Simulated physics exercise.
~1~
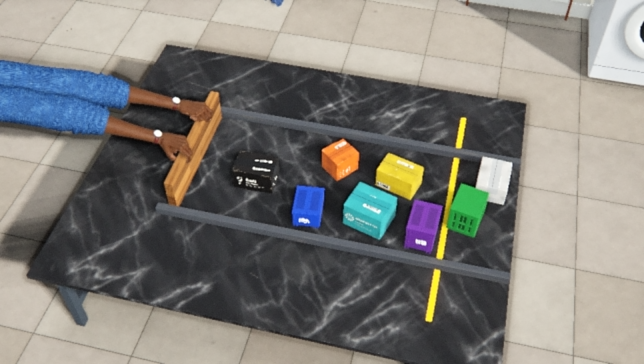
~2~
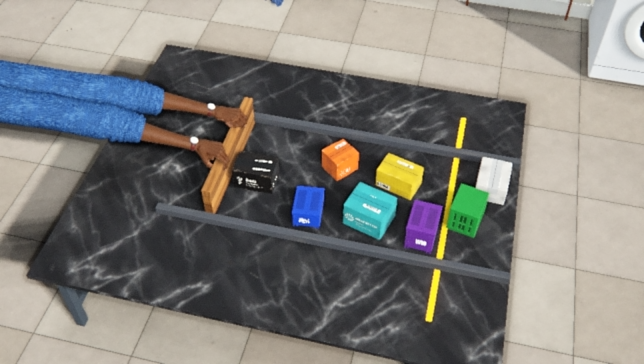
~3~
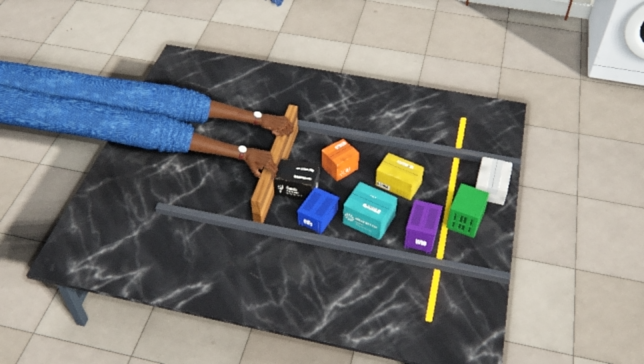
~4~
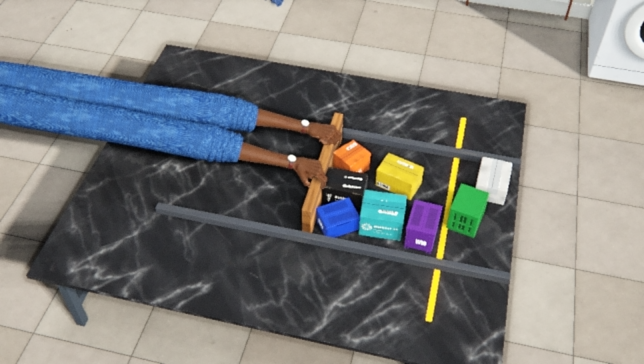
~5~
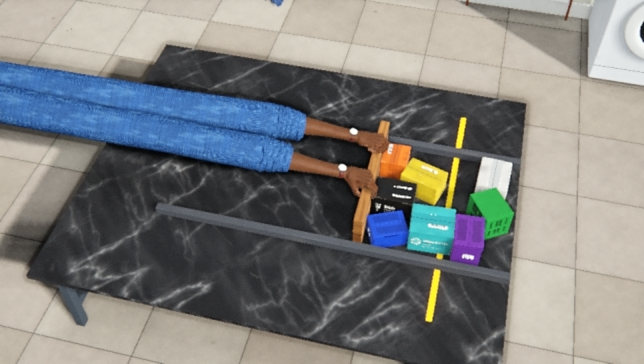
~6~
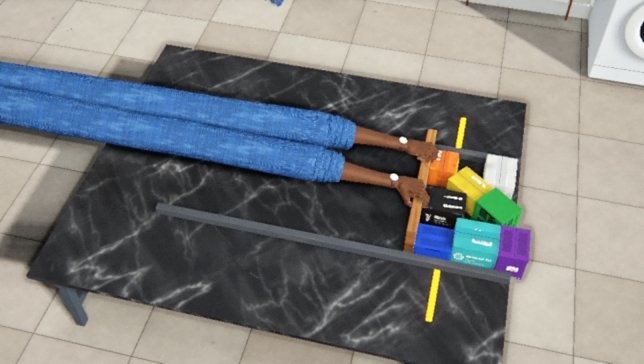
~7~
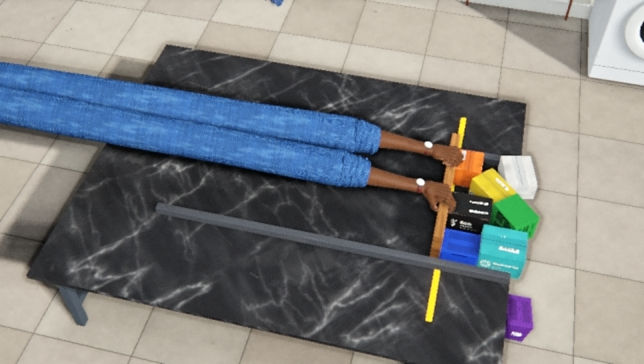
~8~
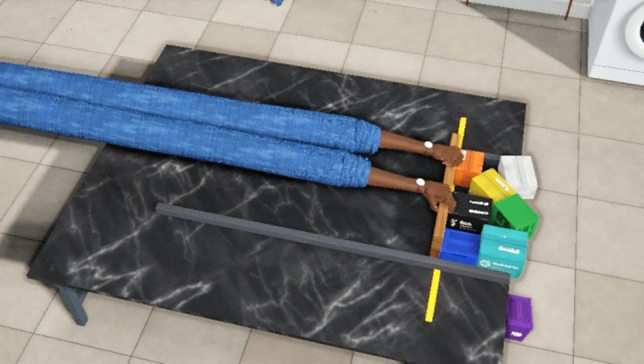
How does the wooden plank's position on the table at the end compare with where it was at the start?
At the start the plank stands near the left end of the grey rails, to the left of all the boxes. By the end it is far to the right, resting at the yellow strip near the table's right edge.
Two long arms in blue sleeves reach in from the left, holding a wooden plank upright on a black marble-patterned table, seen from above at an angle. Ahead of it, between grey rails, sit black, orange, blue, turquoise, yellow, purple, green and white boxes, with a yellow strip crossing near the right edge. The hands push the plank rightward, gathering the black and blue boxes, then the orange and turquoise ones. The whole cluster bunches up and slides toward the edge. The purple box drops off as the plank stops at the strip, while the others stay crowded at the brink.
